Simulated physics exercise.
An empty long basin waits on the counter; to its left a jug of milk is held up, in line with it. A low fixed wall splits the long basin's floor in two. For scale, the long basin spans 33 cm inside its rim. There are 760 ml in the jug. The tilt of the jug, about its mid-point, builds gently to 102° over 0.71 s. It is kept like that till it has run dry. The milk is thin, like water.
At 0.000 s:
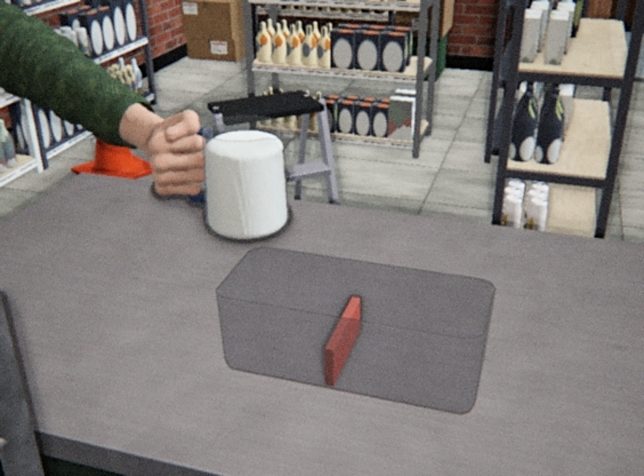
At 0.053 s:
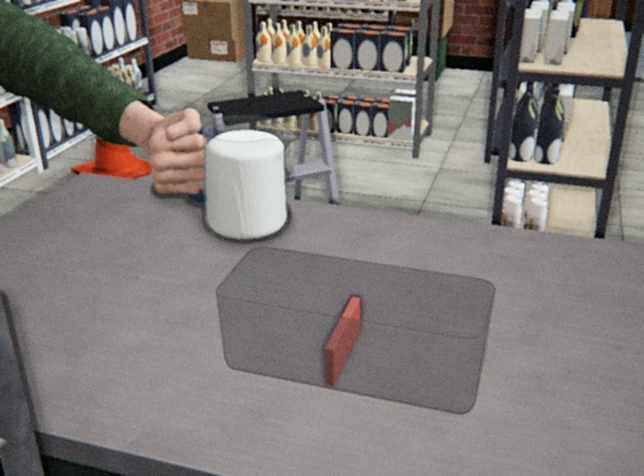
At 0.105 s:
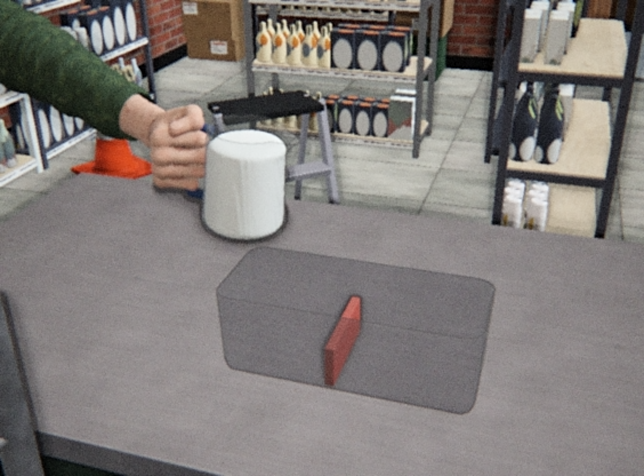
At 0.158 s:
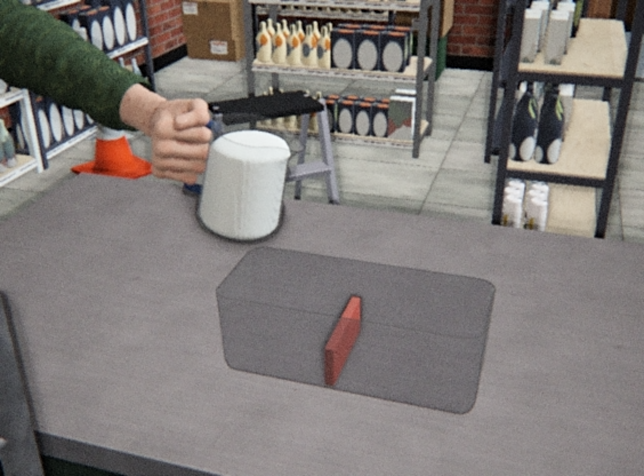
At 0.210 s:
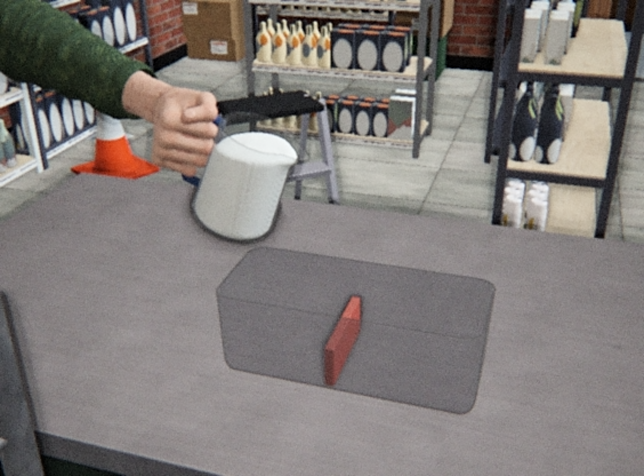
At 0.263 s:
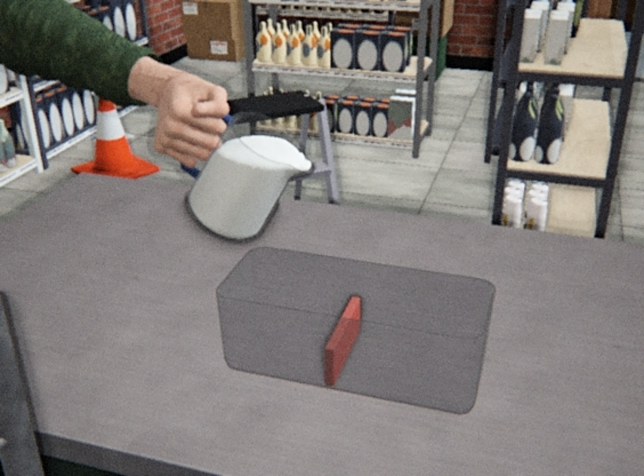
In a shop with metal shelving and brick walls, a grey counter is seen from slightly above by a still camera. A hand in a dark green sleeve holds a white jug at the upper left, near a clear long basin with a small red wall inside, an orange cone behind. The hand gradually tilts the jug rightward, slowly at first, then further, its spout coming into view.
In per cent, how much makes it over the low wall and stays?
The far part has some 68 per cent.
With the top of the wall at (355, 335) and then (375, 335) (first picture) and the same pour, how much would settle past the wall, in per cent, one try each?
In turn about 50 and 5 per cent.
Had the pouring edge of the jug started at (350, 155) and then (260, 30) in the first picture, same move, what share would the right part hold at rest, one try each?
First 95, then 60 per cent.
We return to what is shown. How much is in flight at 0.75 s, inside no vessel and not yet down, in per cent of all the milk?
About 18 per cent.
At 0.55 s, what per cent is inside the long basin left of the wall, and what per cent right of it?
Left about 0, right about 10.
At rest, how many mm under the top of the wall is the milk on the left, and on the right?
Left about 44 mm, right about 34 mm.
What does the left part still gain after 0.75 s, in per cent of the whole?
About 22 per cent.
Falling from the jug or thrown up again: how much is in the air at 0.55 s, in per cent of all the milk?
Some 20 per cent.
Then, 0.55 s in, the tilt is 89° and 69 per cent is still to pour, 0 is left of the wall and 11 right of it.
Then, 0.75 s in, the tilt is 102° and 26 per cent is still to pour, 10 is left of the wall and 46 right of it.
Then, 0.97 s in, the tilt is 102° and 8 per cent is still to pour, 20 is left of the wall and 67 right of it.
Then, 1.21 s in, the tilt is 102° and 2 per cent is still to pour, 29 is left of the wall and 68 right of it.
Finally, 31 per cent lies left of the wall, 68 right of it and 1 outside.
